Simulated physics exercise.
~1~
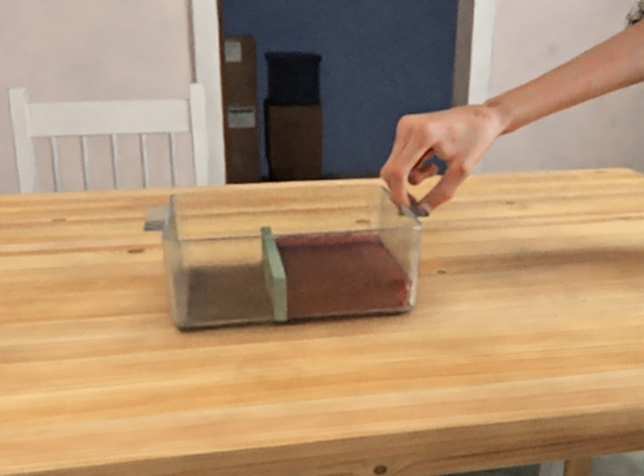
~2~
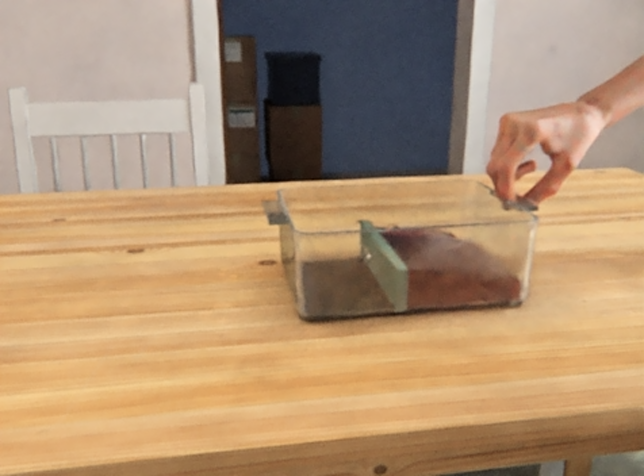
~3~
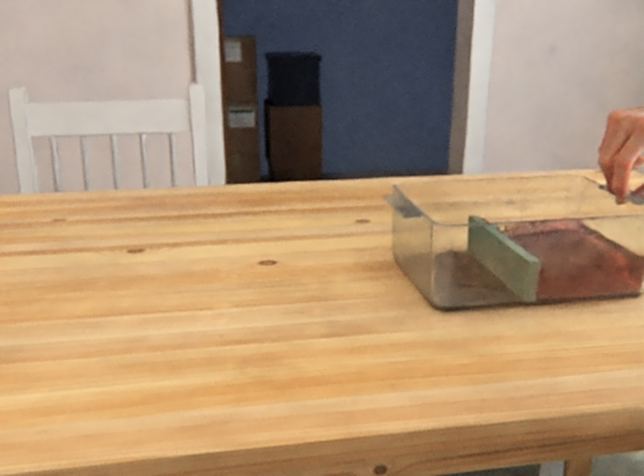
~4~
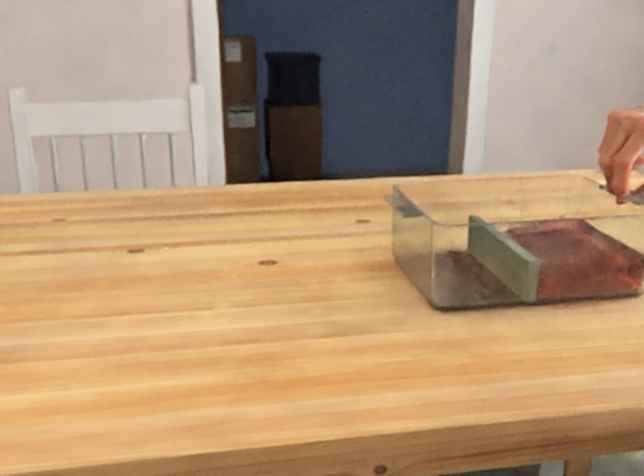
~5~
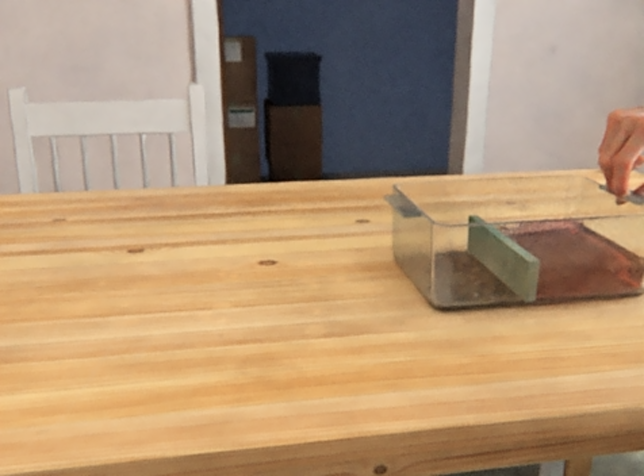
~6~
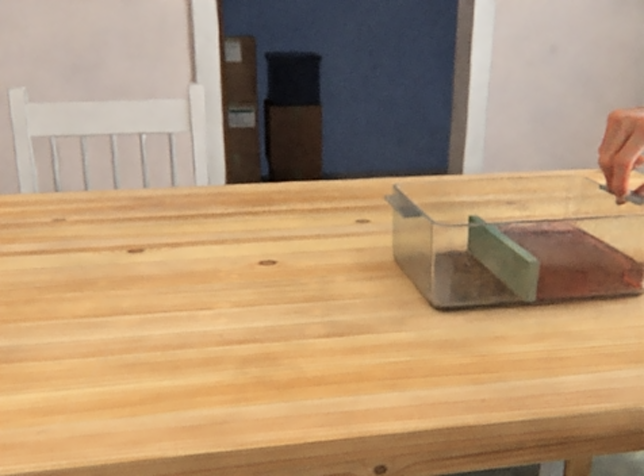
A hand pulling a clear divided tub of reddish liquid rightward across a wooden table, then holding it still near the edge.
